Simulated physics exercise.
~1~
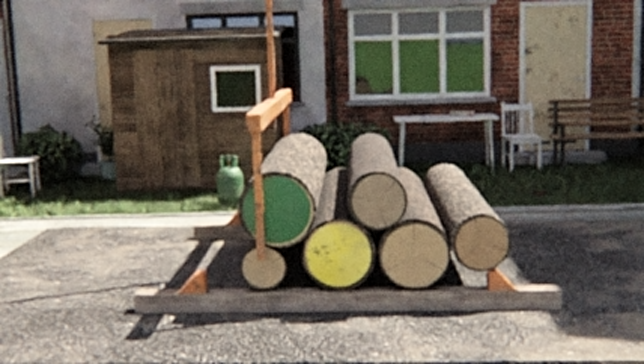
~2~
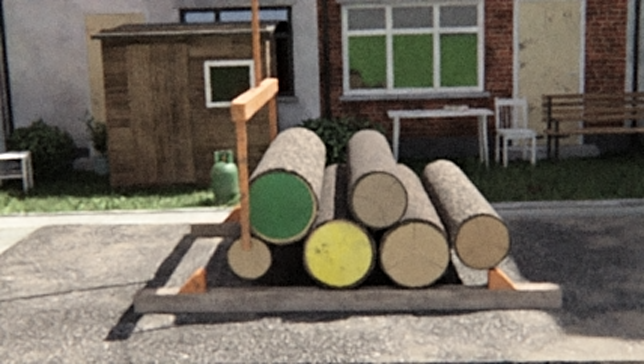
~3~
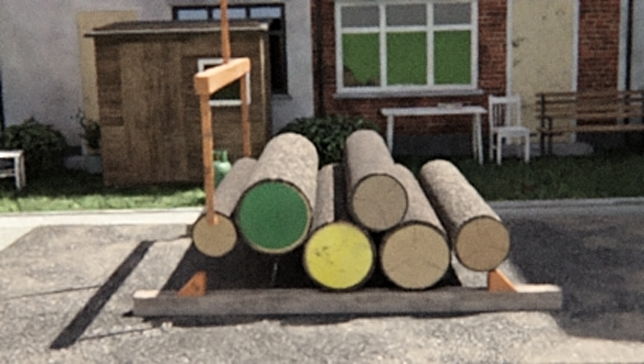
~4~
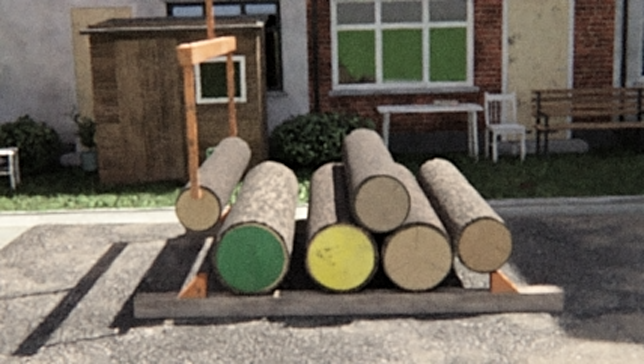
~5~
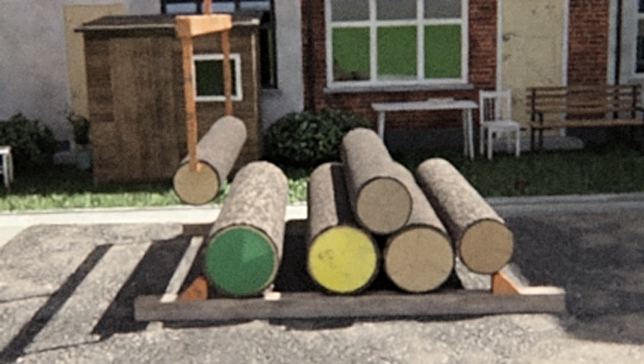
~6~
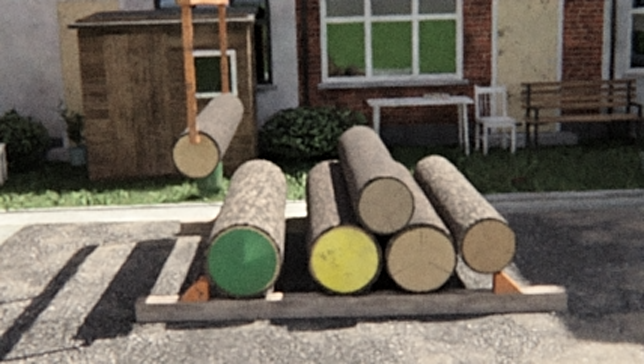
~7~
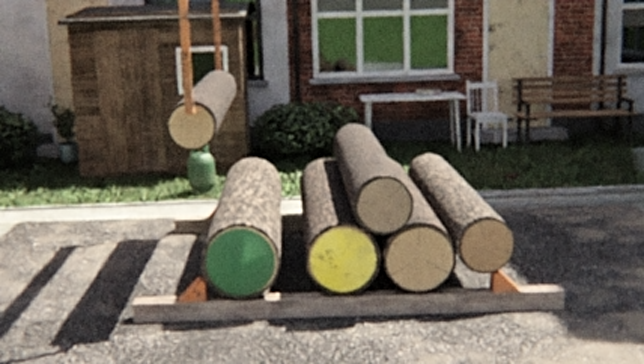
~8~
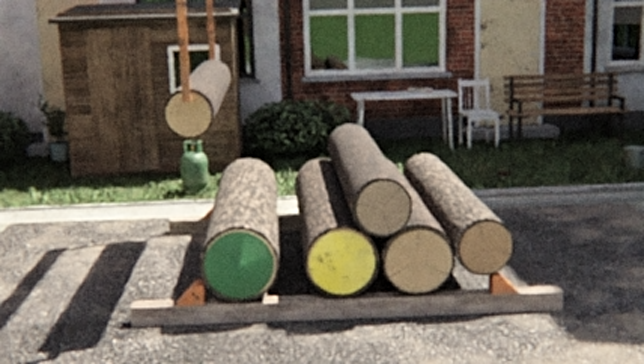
Green-ended log dropping down and left as a small log is hoisted from the stack, the yellow-ended log staying put.
